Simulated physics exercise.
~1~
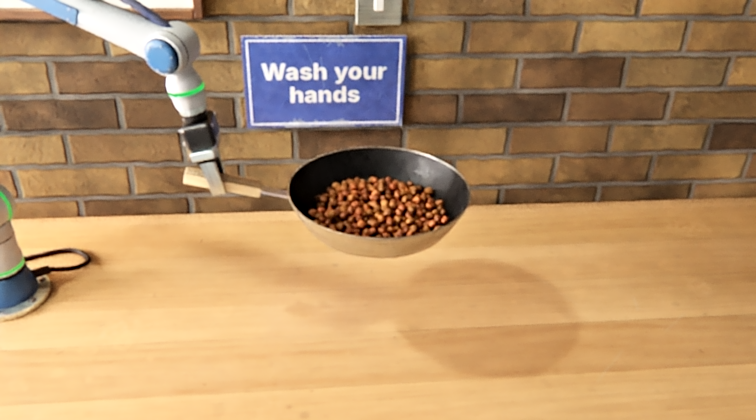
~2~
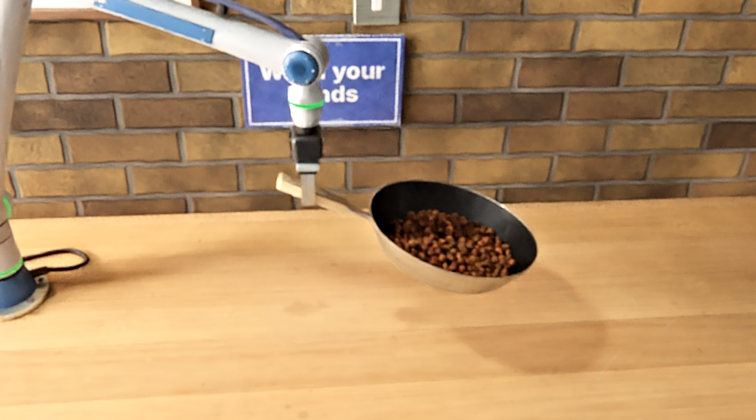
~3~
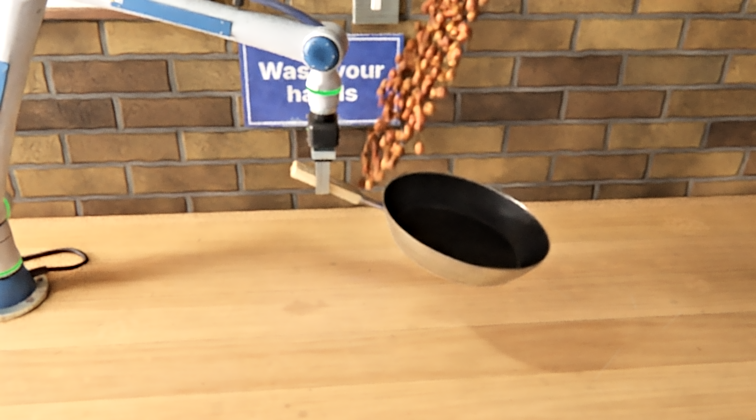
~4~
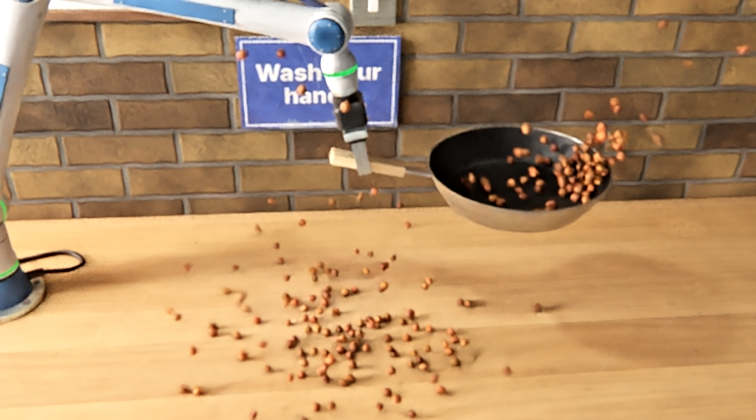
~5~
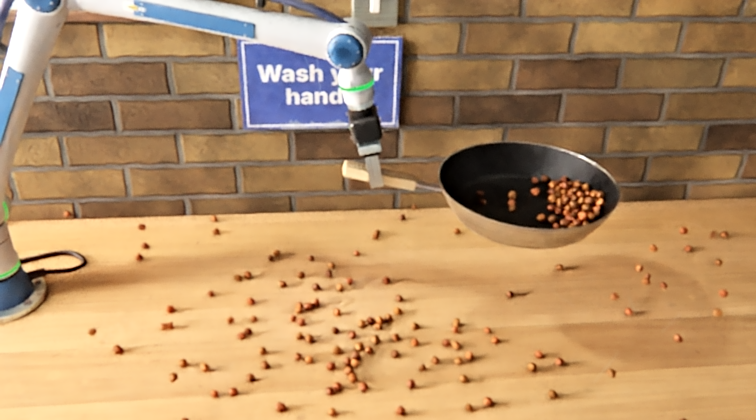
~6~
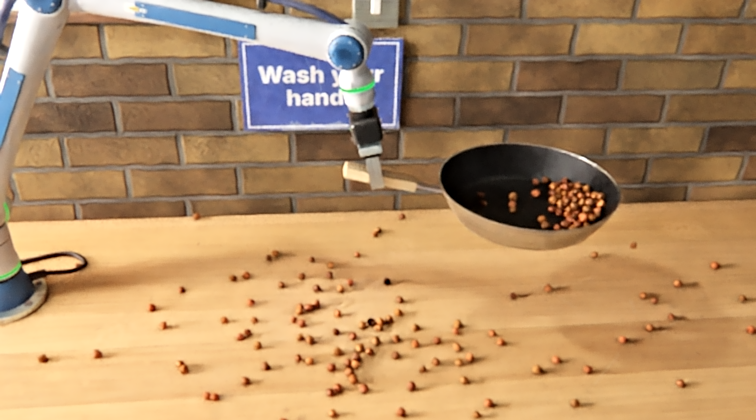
Over a wooden table by a brick wall, a robot arm swung a frying pan of hazelnuts to the right and tossed them high, but most missed and scattered across the tabletop, leaving a smaller heap in the pan, held still above the table.
